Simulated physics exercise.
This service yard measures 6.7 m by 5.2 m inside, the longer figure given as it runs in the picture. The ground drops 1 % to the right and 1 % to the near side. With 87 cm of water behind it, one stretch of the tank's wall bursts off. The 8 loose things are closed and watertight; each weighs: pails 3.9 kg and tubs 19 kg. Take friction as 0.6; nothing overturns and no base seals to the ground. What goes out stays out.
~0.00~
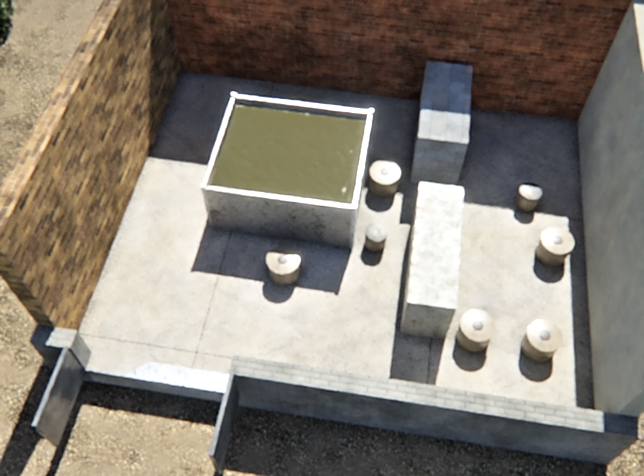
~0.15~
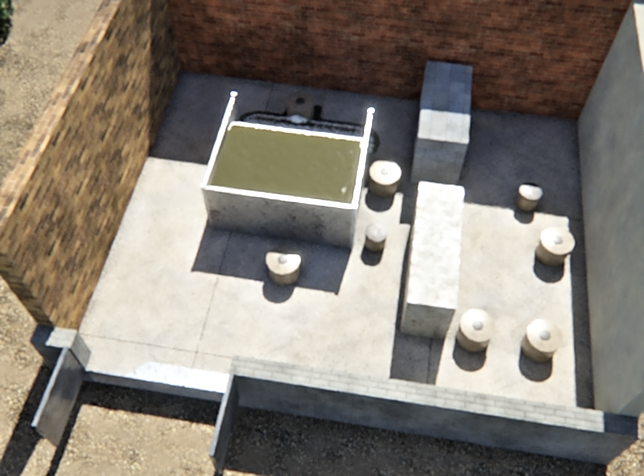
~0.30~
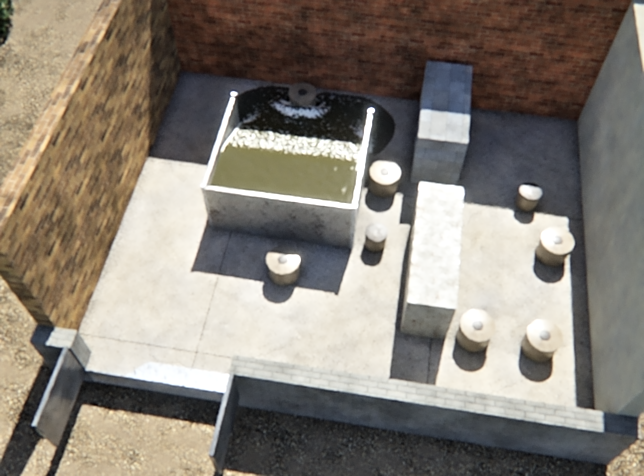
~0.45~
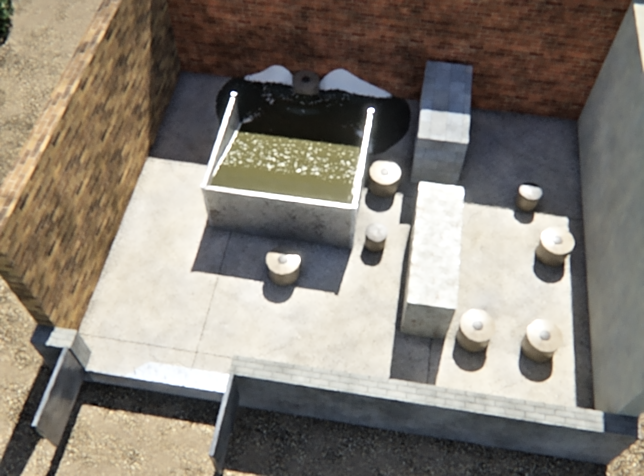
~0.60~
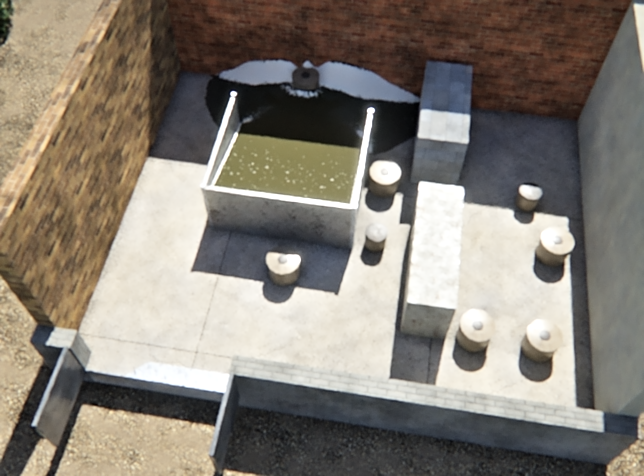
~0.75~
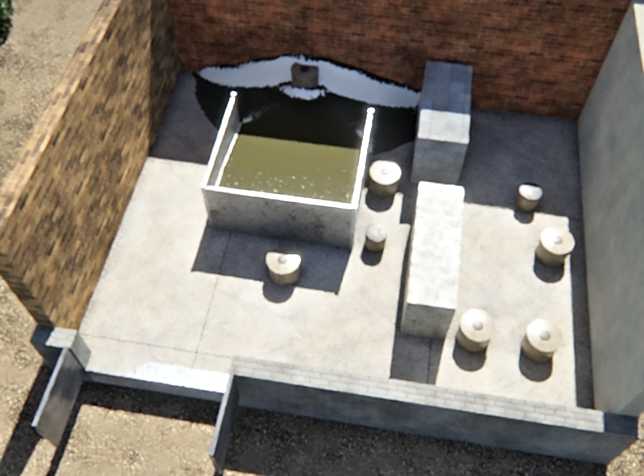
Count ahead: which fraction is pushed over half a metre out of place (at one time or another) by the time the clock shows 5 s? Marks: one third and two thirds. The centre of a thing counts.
Share: From one to two thirds.
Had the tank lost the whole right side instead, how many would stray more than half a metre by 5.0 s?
In that case 6 of them.
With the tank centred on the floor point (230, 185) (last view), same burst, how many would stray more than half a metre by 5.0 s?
Then 4.
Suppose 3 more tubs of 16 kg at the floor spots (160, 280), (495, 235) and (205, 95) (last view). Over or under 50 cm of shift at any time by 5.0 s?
In that order: Over, under, more.
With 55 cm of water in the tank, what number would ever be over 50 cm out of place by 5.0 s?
Then 3.
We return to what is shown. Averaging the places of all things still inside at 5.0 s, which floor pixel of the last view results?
At about (383, 285).
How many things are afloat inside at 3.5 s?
2 of them.
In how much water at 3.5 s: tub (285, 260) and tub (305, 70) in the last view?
About 0 and 13 cm.
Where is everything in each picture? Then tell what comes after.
A tub at (300, 101), on the bottom; a pail at (531, 191) rests on the ground; 3.3 m2 under water; 0 of 8 have shifted, in the first picture.
A tub at (300, 101) rests on the ground; a pail at (531, 191) rests on the ground; water covers 4.5 m2; 0 of 8 have shifted, in the second picture.
A tub at (302, 92), on the bottom, 20 cm from its start; a pail at (531, 191) rests on the ground; 6.1 m2 under water; 1 of 8 have shifted, in the third picture.
A tub at (306, 80) rests on the ground, 48 cm from its start; a pail at (531, 191) rests on the ground; water covers 7.2 m2; 1 of 8 have shifted, in the fourth picture.
A tub at (306, 75) floats, 48 cm from its start; a pail at (531, 191) rests on the ground; 7.7 m2 under water; 1 of 8 have shifted, in the fifth picture.
A tub at (305, 69), afloat, 45 cm from its start; a pail at (531, 191), on the bottom; 8.0 m2 under water; 1 of 8 have shifted, in the sixth picture.
After 1.1 s 0 of 8 are over 50 cm from their spots; 1 afloat.
After 2.2 s 2 of 8 are over 50 cm from their spots; 1 afloat.
After 3.5 s 3 of 8 are over 50 cm from their spots; 2 afloat.
After 5.0 s 3 of 8 are over 50 cm from their spots, and 3 have been at some point; 1 afloat.
